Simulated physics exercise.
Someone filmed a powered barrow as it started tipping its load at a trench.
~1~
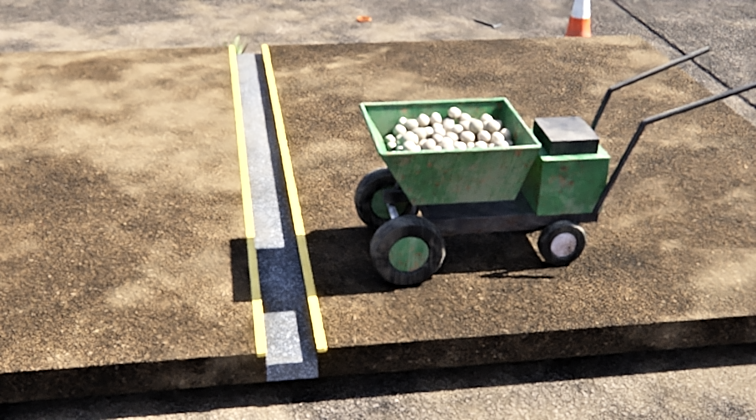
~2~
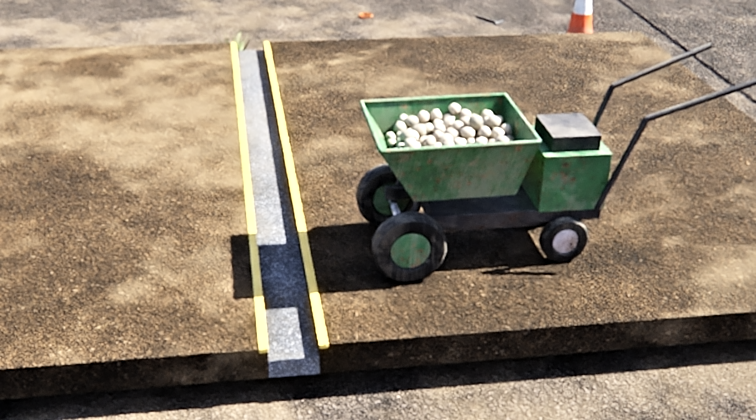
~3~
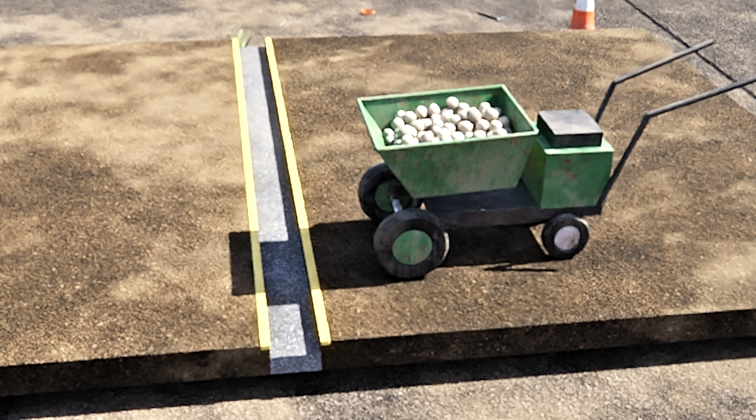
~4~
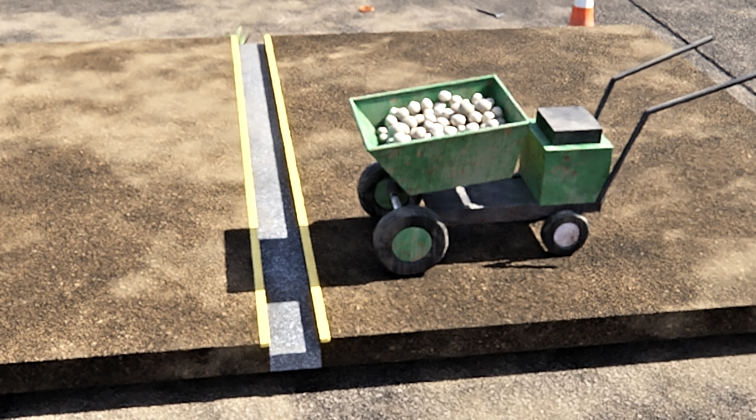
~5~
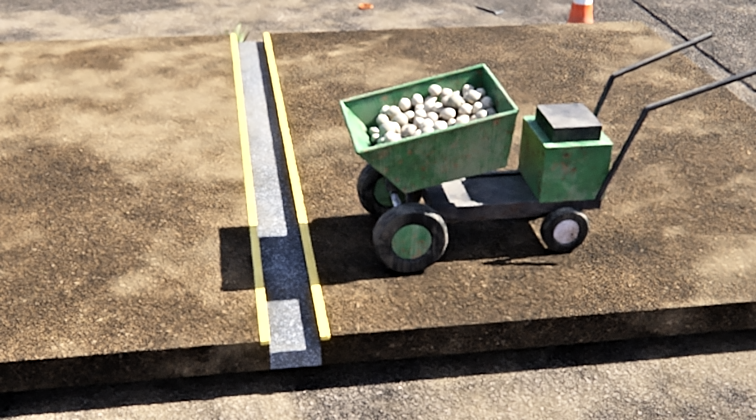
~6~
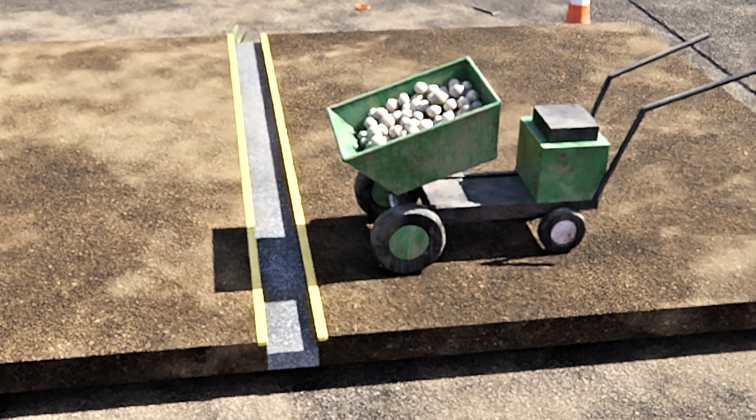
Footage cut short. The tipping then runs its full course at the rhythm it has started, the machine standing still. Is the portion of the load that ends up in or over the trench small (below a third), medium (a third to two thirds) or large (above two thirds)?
Medium.
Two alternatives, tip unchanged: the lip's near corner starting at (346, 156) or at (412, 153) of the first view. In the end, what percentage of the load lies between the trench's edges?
Some 0 in a hundred, then some 50 in a hundred.
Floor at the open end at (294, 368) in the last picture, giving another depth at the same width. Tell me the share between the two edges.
I'd guess close to 60 percent.
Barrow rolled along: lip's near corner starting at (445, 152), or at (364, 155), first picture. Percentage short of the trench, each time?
I'd put it at around 40 percent the first time and 0 percent the second.
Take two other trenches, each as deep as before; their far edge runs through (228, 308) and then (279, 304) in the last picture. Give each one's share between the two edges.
In order, some 80 and some 20 percent.
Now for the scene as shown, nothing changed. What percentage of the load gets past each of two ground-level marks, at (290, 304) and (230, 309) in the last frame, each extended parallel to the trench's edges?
In turn 80 and 30 in a hundred.
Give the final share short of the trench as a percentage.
Roughly 0 percent.
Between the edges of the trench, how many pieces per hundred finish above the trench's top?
My figure is near 55 per cent.
Shortly afterwards, skip tipped steeply; the whole lot in the skip.
Next, skip tipped right over; the bulk in the skip; a little in or heaped over the trench; a little beyond it; only a few falling.
Some moments later, skip tipped right over; near a quarter in the skip; near a third in or heaped over the trench; near half beyond it.
In the end, skip tipped right over; only a few in the skip; only a few short of the trench; near half in or heaped over the trench; near half beyond it.
